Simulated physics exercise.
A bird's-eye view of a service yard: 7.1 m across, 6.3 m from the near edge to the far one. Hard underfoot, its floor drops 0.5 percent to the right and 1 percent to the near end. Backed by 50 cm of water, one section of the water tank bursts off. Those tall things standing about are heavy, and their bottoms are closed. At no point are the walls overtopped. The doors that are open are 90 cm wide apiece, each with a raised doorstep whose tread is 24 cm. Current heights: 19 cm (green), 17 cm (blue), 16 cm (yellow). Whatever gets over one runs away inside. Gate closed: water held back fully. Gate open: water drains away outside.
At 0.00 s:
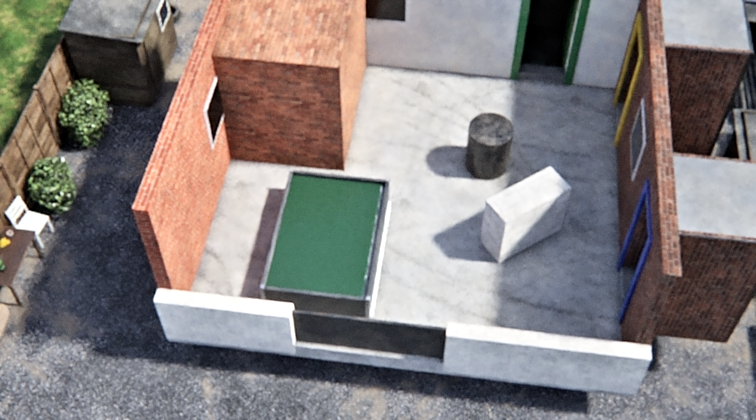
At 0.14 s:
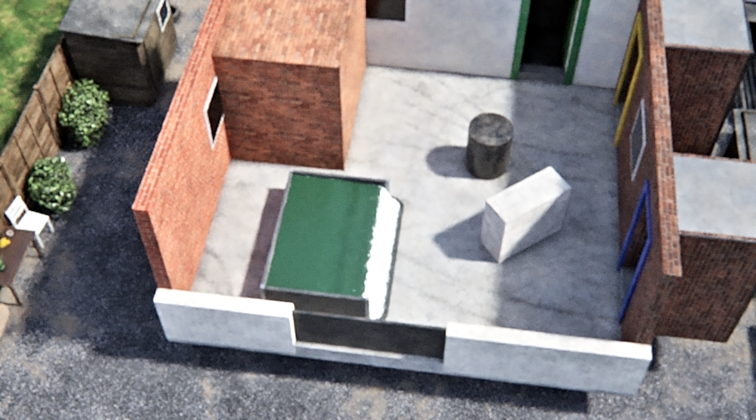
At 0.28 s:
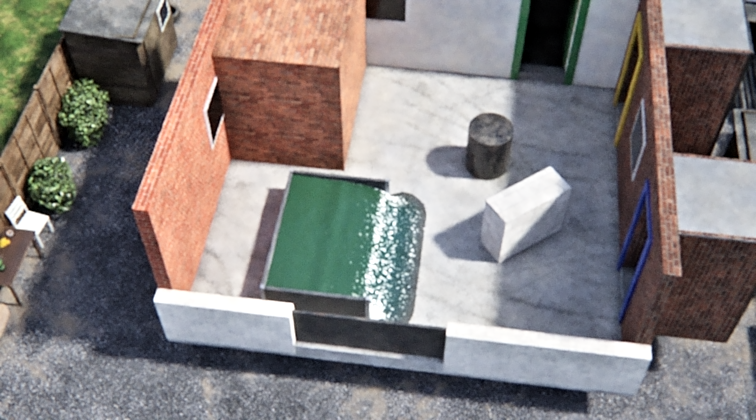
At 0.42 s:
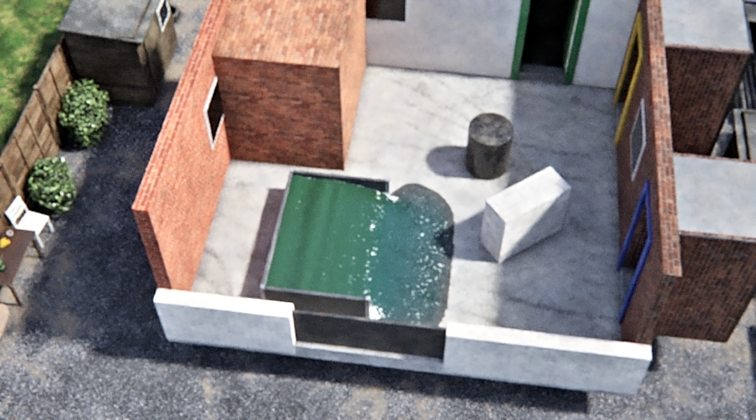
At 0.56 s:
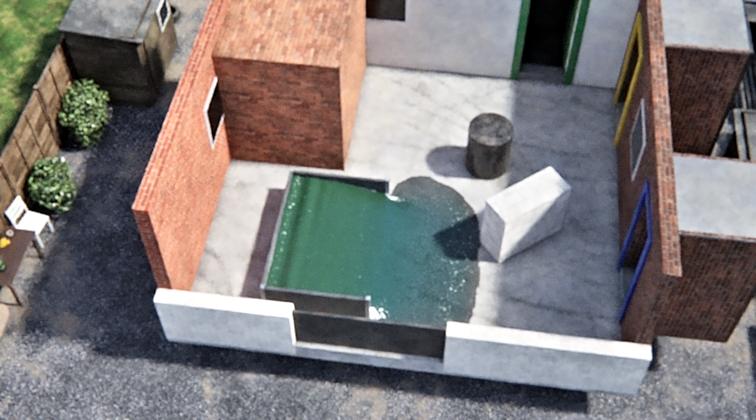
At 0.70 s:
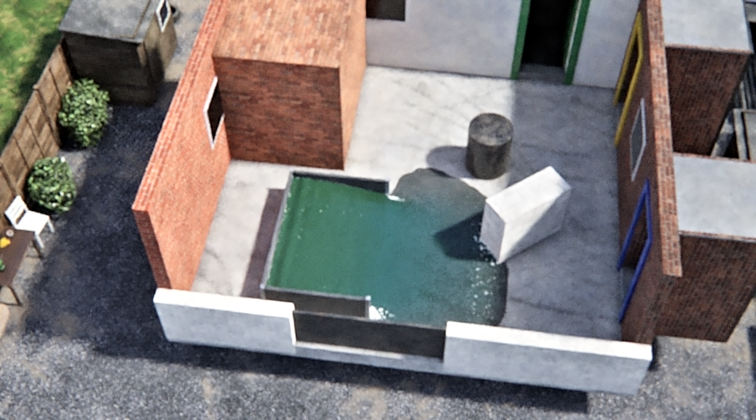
Green water pouring from the open right side of a rectangular tank, spreading across a pale walled yard and reaching a white block.
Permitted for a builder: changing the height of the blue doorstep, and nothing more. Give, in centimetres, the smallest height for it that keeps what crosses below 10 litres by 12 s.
Close to 19 cm is just enough.
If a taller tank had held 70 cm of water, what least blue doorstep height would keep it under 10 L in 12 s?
Roughly 29 centimetres would do it.
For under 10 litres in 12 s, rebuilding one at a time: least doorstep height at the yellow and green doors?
Close to 12.0 cm (yellow) and close to 12.5 cm (green).
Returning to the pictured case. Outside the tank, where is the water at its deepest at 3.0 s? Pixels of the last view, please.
Around pixel (607, 370).
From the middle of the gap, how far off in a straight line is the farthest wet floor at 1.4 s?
4.2 metres.
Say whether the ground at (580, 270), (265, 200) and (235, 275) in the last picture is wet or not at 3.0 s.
Awash; untouched; untouched.
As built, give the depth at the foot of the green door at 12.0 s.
The depth there is around 3.5 cm.
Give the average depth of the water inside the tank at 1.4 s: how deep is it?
About 24 centimetres.
After 1.4 s water covers 35 % of the floor, deepest (30 cm) near (478, 252); 3 cm at the blue door, 0 litres in over its 17 cm doorstep.
After 3.0 s water covers 55 % of the floor, deepest (36 cm) near (607, 370); 22 cm at the blue door, 12 litres in over its 17 cm doorstep.
After 12.0 s water covers 95 % of the floor, deepest (10 cm) near (363, 190); 6 cm at the blue door, 21 litres in over its 17 cm doorstep.
At the blue door as built, the water arrived by 1.4 s and peaked near 23 cm at 2.8 s.
With a doorstep of 16.5 cm, 25 litres would have come in within the 12 s; with 22 cm, 4 litres. So under 10 litres takes about 19 cm.
